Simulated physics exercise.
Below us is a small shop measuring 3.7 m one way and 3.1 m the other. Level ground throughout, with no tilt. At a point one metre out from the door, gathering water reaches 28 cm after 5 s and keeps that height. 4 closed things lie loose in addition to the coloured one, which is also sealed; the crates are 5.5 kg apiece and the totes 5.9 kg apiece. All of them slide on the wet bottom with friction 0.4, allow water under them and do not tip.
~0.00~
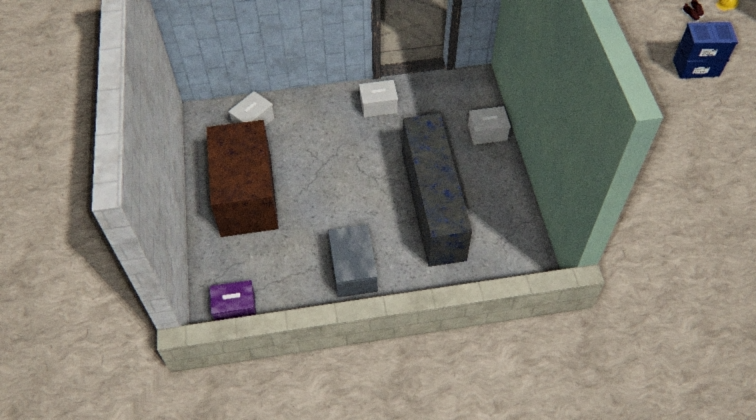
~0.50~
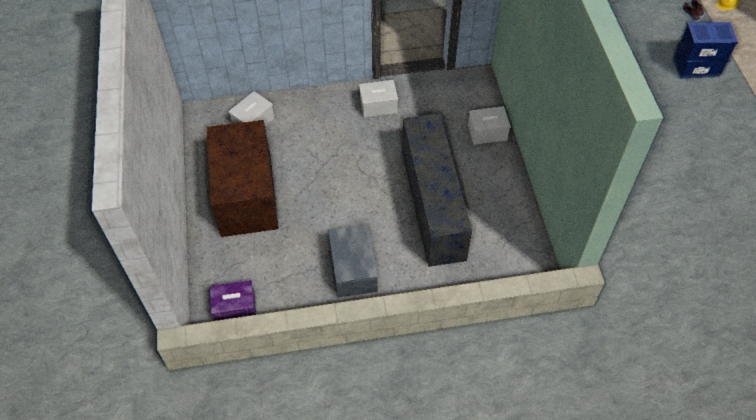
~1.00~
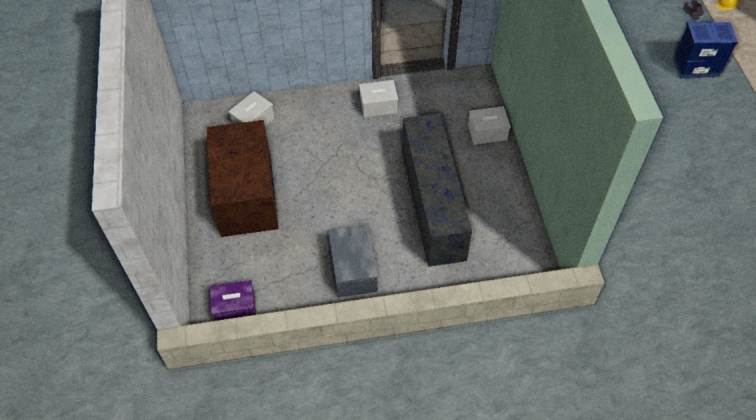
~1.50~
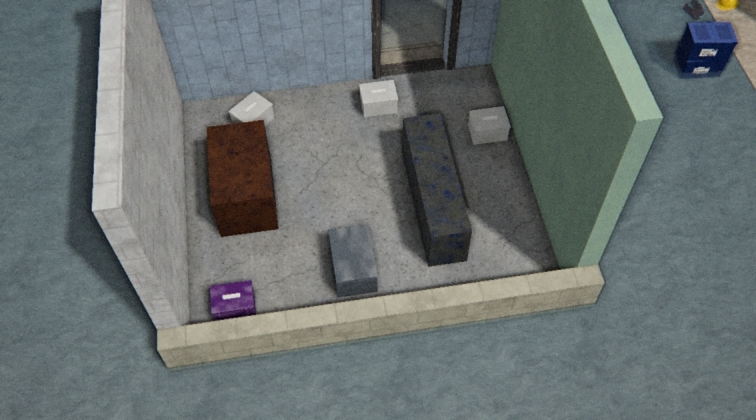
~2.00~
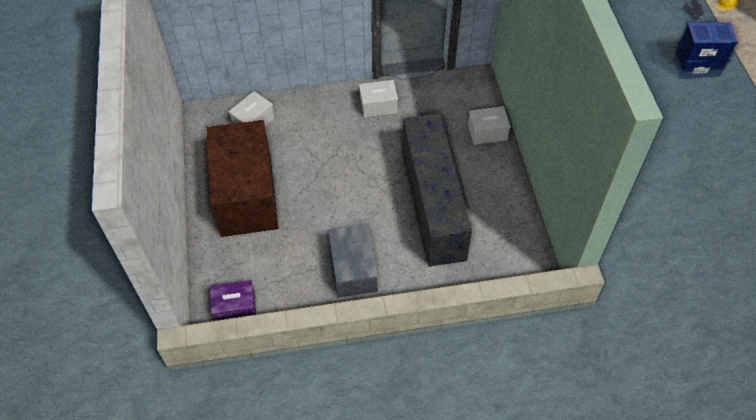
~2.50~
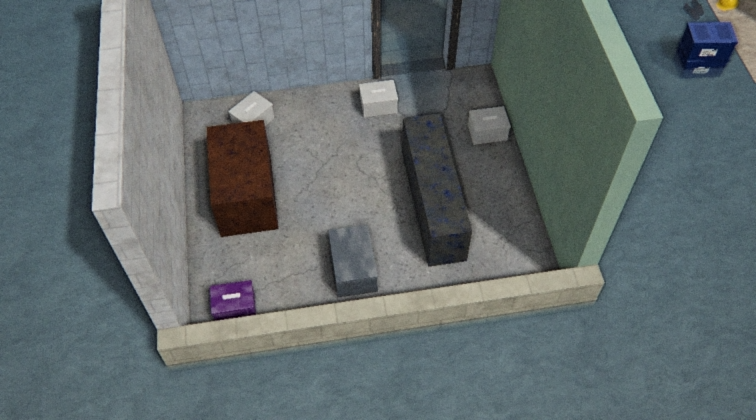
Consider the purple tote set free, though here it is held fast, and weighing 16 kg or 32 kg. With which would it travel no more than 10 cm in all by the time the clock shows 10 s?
Larger mass.
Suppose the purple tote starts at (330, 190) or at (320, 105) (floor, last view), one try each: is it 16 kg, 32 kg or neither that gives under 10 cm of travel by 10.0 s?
The first try gives success with heavier only; the second gives success with both.
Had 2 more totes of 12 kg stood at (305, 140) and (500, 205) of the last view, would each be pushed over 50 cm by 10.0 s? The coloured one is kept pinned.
The first comes out below the threshold, the second above the threshold.
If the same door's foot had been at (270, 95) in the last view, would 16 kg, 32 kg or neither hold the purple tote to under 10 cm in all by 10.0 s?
Then only the heavier mass works.
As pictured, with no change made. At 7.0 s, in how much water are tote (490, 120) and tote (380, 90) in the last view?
I'd put it at 11 cm and 4 cm respectively.
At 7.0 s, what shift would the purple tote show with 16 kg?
Close to 0 centimetres.
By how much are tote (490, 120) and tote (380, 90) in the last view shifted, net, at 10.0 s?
200 cm and 80 cm respectively.
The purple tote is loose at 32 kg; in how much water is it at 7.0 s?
About 5 cm.
After 3.5 s the purple tote would be 0 cm from its start with 16 kg and 0 cm from its start with 32 kg; 0 cm of water round it then.
After 4.5 s the purple tote would be 0 cm from its start with 16 kg and 0 cm from its start with 32 kg; 0 cm of water round it then.
After 7.0 s the purple tote would be 0 cm from its start with 16 kg and 0 cm from its start with 32 kg; 5 cm of water round it then.
After 10.0 s the purple tote would be 63 cm from its start with 16 kg and 0 cm from its start with 32 kg; 16 cm of water round it then.
